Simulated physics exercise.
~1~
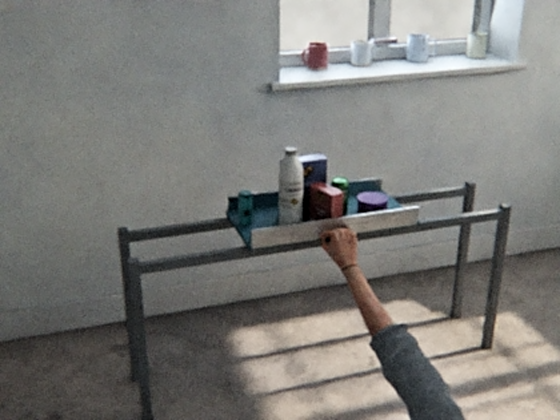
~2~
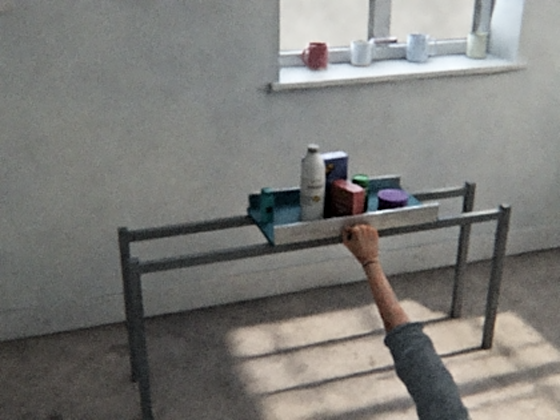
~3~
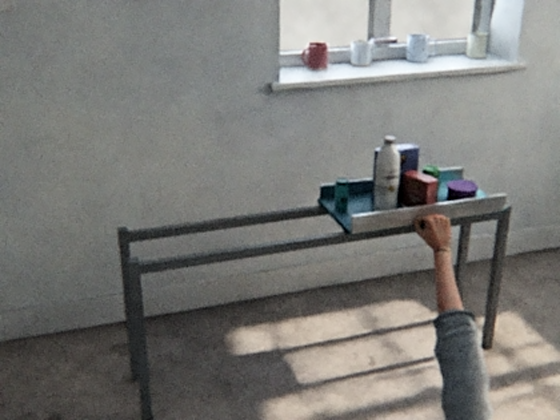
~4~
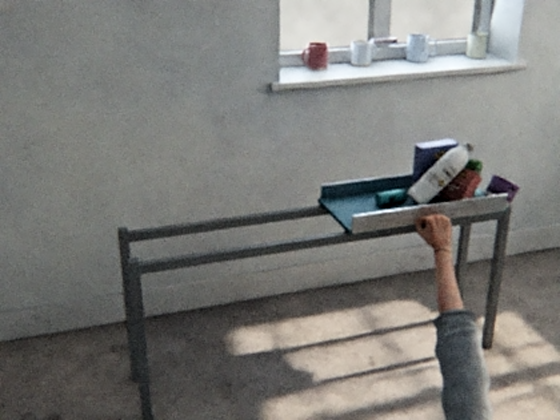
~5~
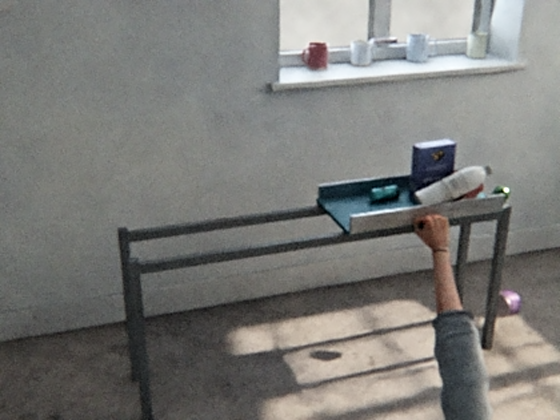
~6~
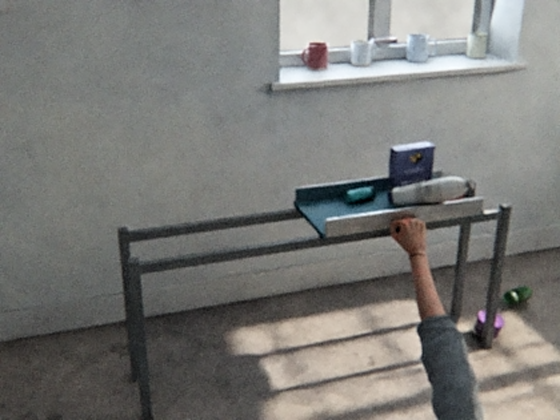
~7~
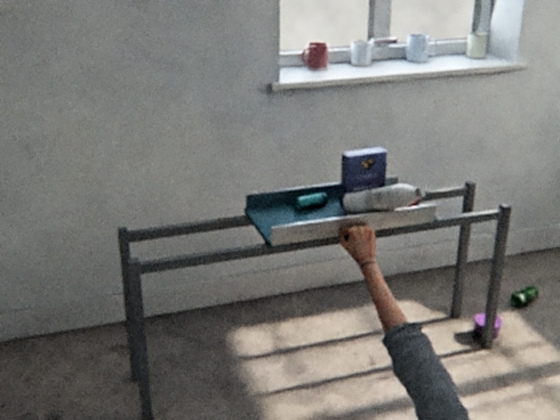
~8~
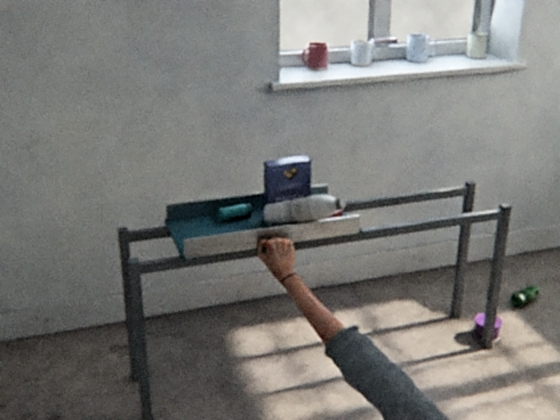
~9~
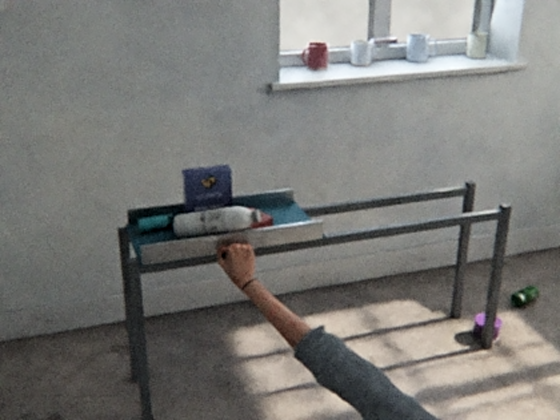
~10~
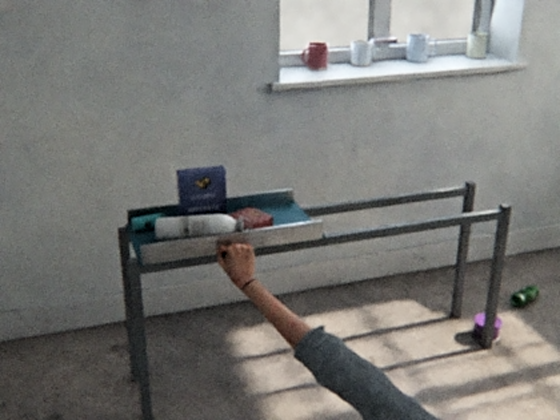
A hand slides a loaded tray right, toppling items and spilling two, then left.
